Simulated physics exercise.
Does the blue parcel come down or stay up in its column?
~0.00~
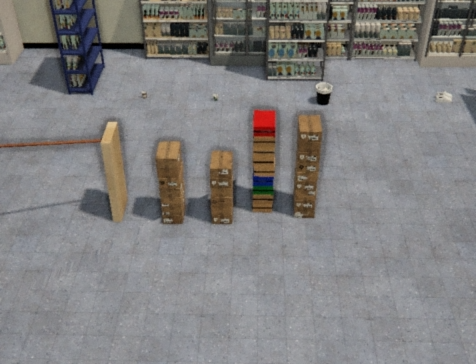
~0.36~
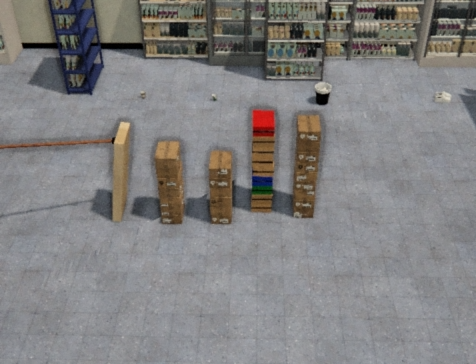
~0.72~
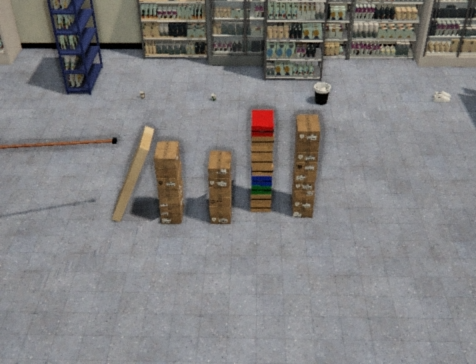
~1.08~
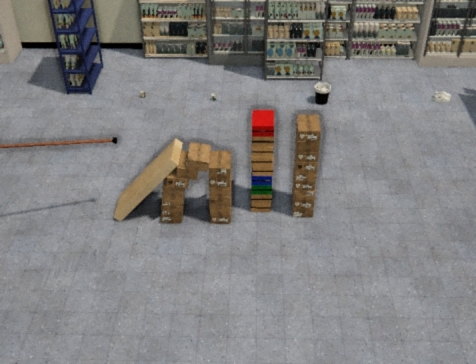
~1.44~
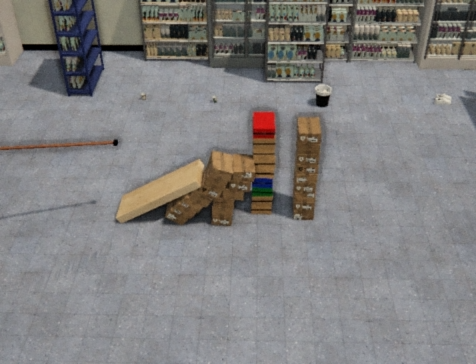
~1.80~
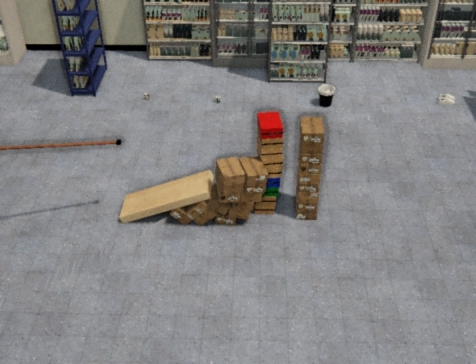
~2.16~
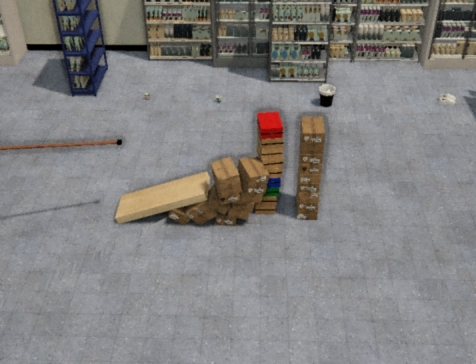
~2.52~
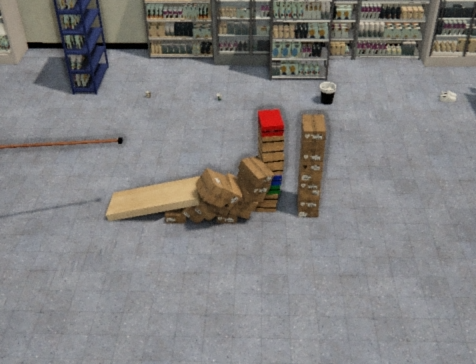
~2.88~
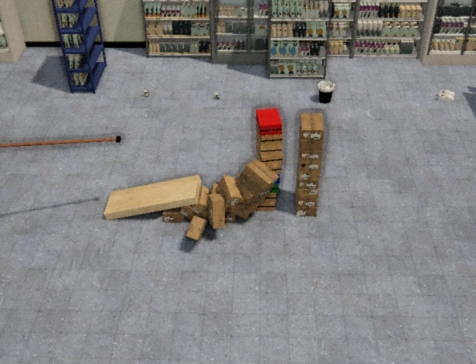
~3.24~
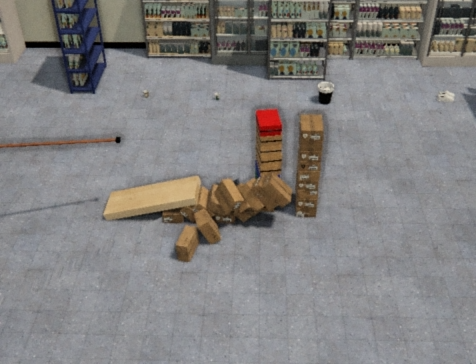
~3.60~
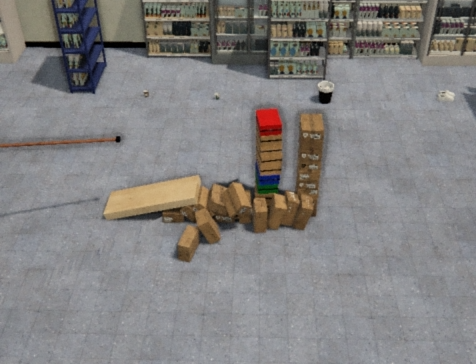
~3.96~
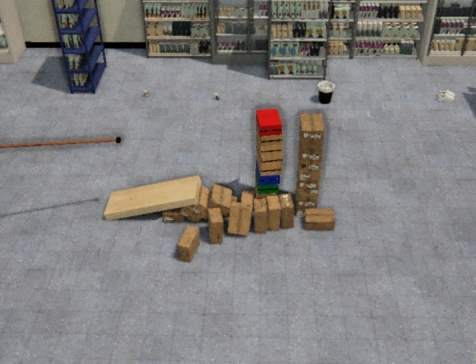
The blue parcel stays up. Its column is still standing at the end, with brown parcels lying around its foot.
On a shop floor, a pushed board topples two parcel columns, but the coloured stack stands.
